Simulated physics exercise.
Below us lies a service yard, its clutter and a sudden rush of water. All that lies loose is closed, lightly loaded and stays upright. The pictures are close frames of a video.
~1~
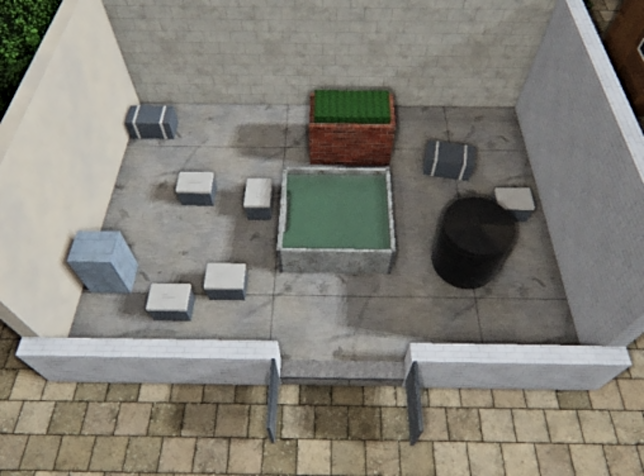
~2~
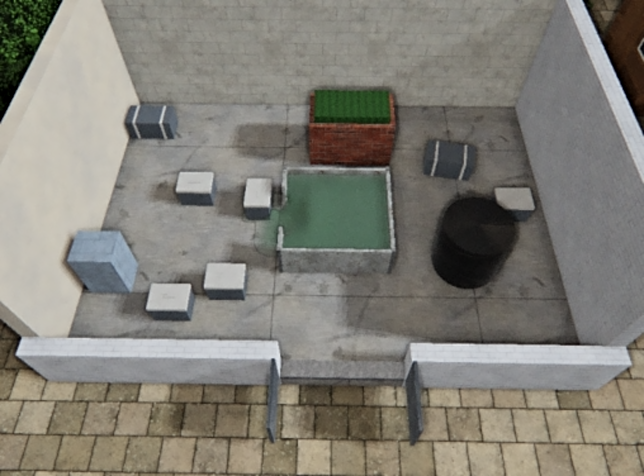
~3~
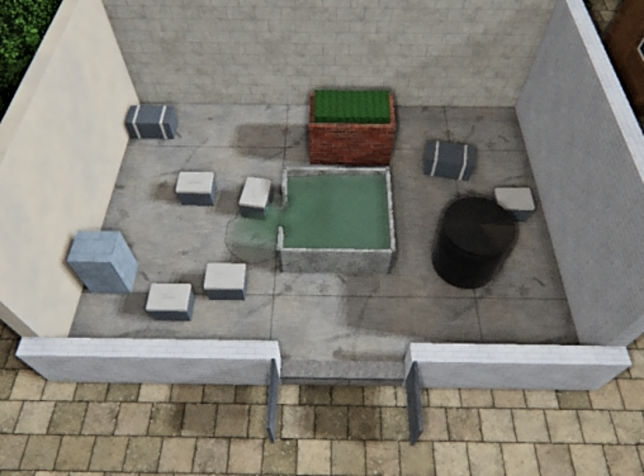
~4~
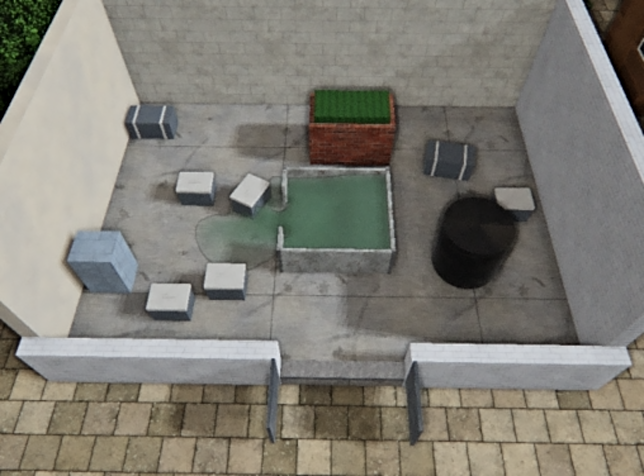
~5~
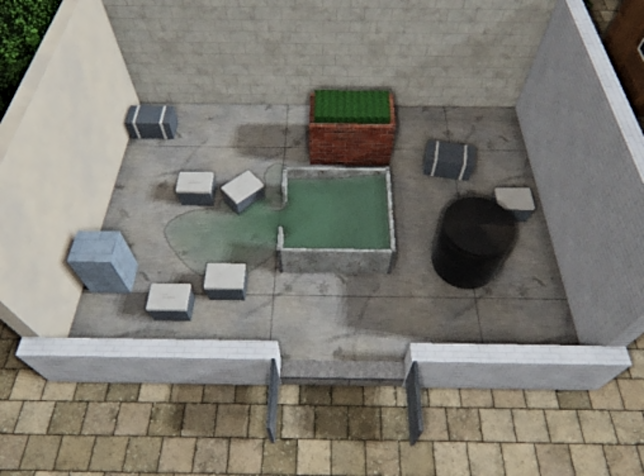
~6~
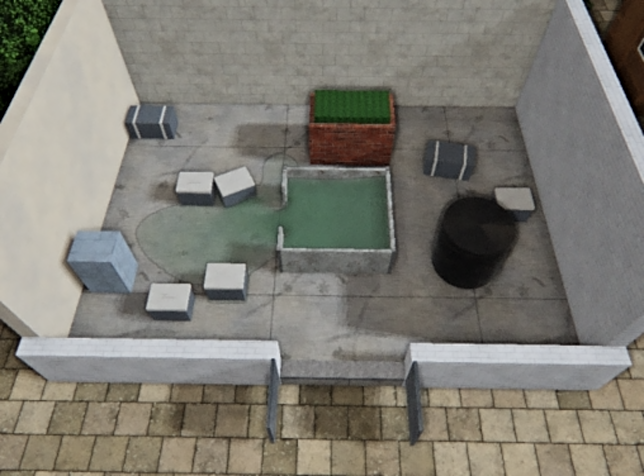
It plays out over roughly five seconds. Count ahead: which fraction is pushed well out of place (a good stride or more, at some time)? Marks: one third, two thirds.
Share: Between one and two thirds.
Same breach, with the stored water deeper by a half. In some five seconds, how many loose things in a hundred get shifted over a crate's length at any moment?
Roughly 60 per cent.
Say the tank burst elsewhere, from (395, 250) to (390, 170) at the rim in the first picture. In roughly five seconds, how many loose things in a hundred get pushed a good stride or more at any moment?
Roughly 30 per cent.
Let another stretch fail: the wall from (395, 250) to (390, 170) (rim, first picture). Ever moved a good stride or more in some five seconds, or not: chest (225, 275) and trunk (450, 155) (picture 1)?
One after the other: Under that, yes.
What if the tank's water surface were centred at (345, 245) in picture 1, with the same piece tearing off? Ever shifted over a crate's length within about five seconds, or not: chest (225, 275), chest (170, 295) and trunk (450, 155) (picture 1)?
One after the other: Yes, that far or more, short of that.
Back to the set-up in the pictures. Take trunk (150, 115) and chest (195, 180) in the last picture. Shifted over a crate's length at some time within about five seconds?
In that order: Swept aside, yes.
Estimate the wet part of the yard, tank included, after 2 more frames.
Near 20 in a hundred.
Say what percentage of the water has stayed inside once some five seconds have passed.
Roughly 100 per cent.
A moment on, 1 of 7 are well off their spots; 0 afloat.
Next, 2 of 7 are well off their spots; 0 afloat.
Later, 3 of 7 are well off their spots; 1 afloat.
In the end, 3 of 7 are well off their spots, and 3 have been at some point; 2 afloat.
